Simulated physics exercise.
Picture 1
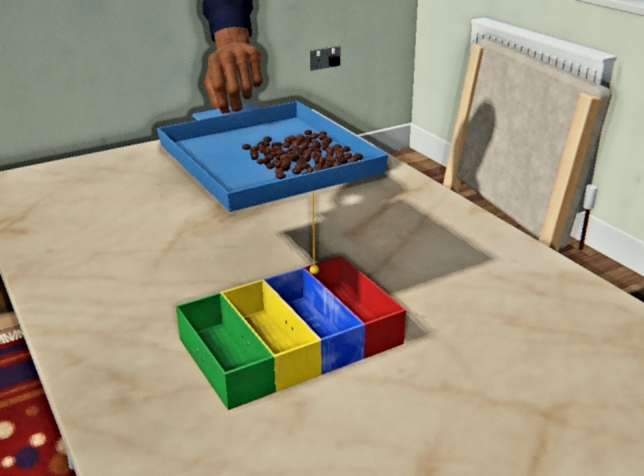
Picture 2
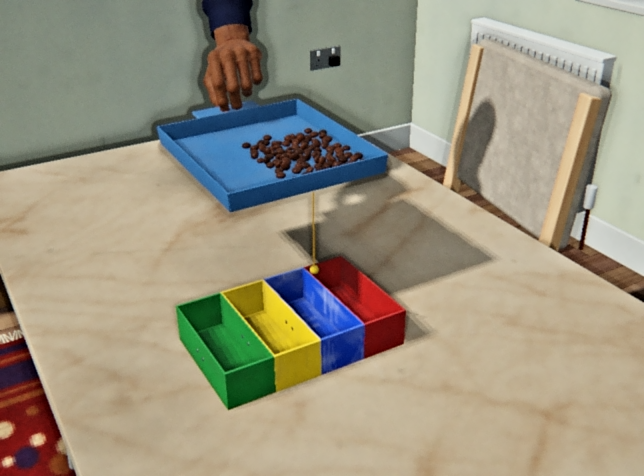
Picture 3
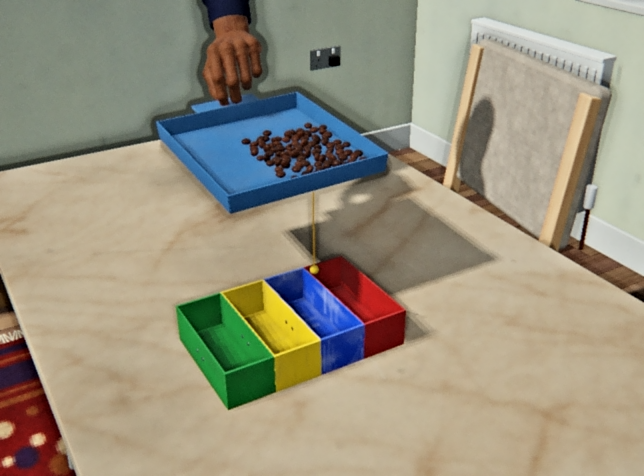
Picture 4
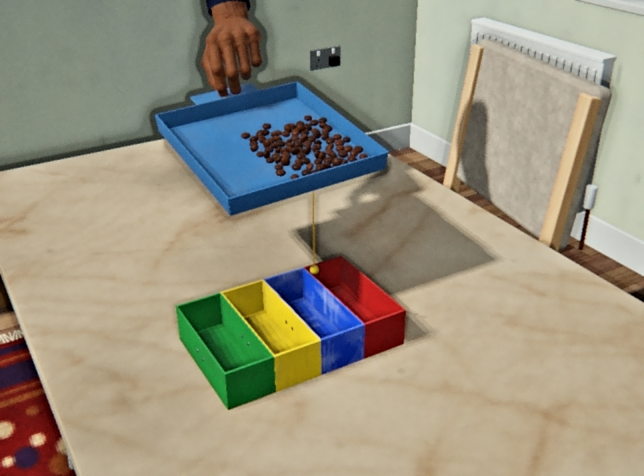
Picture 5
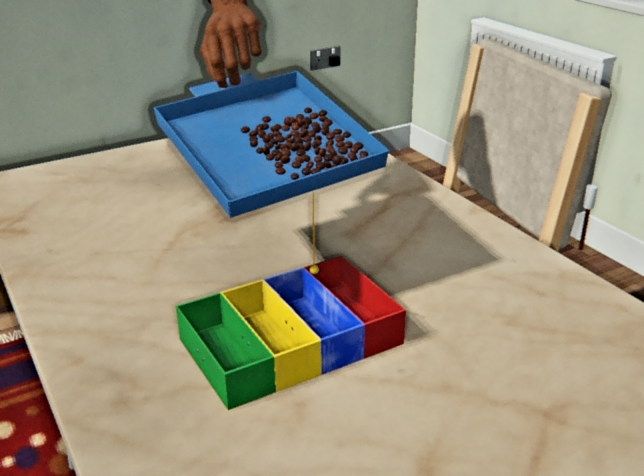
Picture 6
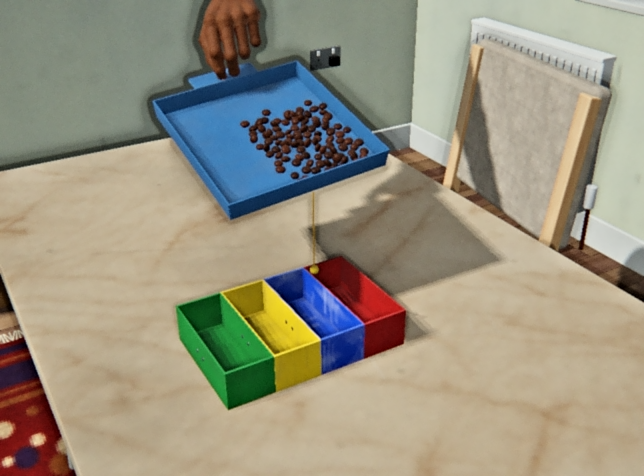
A hand raises the back of a blue tray of brown pieces above four colored cells.
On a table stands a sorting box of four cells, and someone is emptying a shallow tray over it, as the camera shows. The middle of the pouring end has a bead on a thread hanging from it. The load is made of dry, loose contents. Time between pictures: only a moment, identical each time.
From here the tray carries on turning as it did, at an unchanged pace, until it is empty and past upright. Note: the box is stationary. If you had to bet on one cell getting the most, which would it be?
I would bet on the yellow one.
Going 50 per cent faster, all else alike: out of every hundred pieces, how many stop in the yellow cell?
Around 70 percent.
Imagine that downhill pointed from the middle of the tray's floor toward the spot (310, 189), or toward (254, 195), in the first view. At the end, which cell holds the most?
Try 1 - the red one; try 2 - yellow.
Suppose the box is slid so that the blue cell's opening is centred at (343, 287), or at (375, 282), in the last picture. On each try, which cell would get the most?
In the first case it's the green one, in the second it's the cell in green.
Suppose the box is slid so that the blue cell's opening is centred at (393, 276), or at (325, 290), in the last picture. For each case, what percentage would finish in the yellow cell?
I'd expect some 0 percent, and then some 50 percent.
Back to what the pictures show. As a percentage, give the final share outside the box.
Share outside: Near 0 %.
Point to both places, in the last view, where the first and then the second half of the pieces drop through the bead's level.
First half (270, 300); second half (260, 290).
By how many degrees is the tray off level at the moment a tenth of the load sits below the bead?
About 90° of tilt.
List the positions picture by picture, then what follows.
In the first frame, corners of the pouring end at (229, 192) and (385, 154), level; middle of the load at (308, 153), flat chocolate drops; bead on its thread at (314, 270); green cell at (250, 379); yellow cell at (298, 362); blue cell at (342, 346); red cell at (384, 331).
In the second frame, corners of the pouring end at (229, 193) and (386, 154), level; middle of the load at (308, 152).
In the third frame, corners of the pouring end at (229, 195) and (386, 153), tipped barely, lowest at the left corner; middle of the load at (308, 149).
In the fourth frame, corners of the pouring end at (229, 198) and (386, 152), tipped a little, lowest at the left corner; middle of the load at (307, 144).
In the fifth frame, corners of the pouring end at (229, 200) and (386, 150), tipped a little, lowest at the left corner; middle of the load at (307, 139).
In the sixth frame, corners of the pouring end at (230, 203) and (387, 149), tipped clearly, lowest at the left corner; middle of the load at (308, 143); green cell at (250, 379); yellow cell at (298, 362); blue cell at (342, 346); red cell at (384, 331).
Soon, tray tipped steeply; all on the tray.
A while on, tray tipped right over; about two thirds on the tray; about a quarter in the yellow cell; a stray few in the blue cell; a stray few in the green cell; a small part falling or outside the box.
Towards the end, tray tipped past a quarter turn; most in the yellow cell; about a quarter in the blue cell; a stray few in the green cell.
Finally, tray tipped past a quarter turn; most in the yellow cell; about a quarter in the blue cell; a stray few in the green cell; none in the red cell.
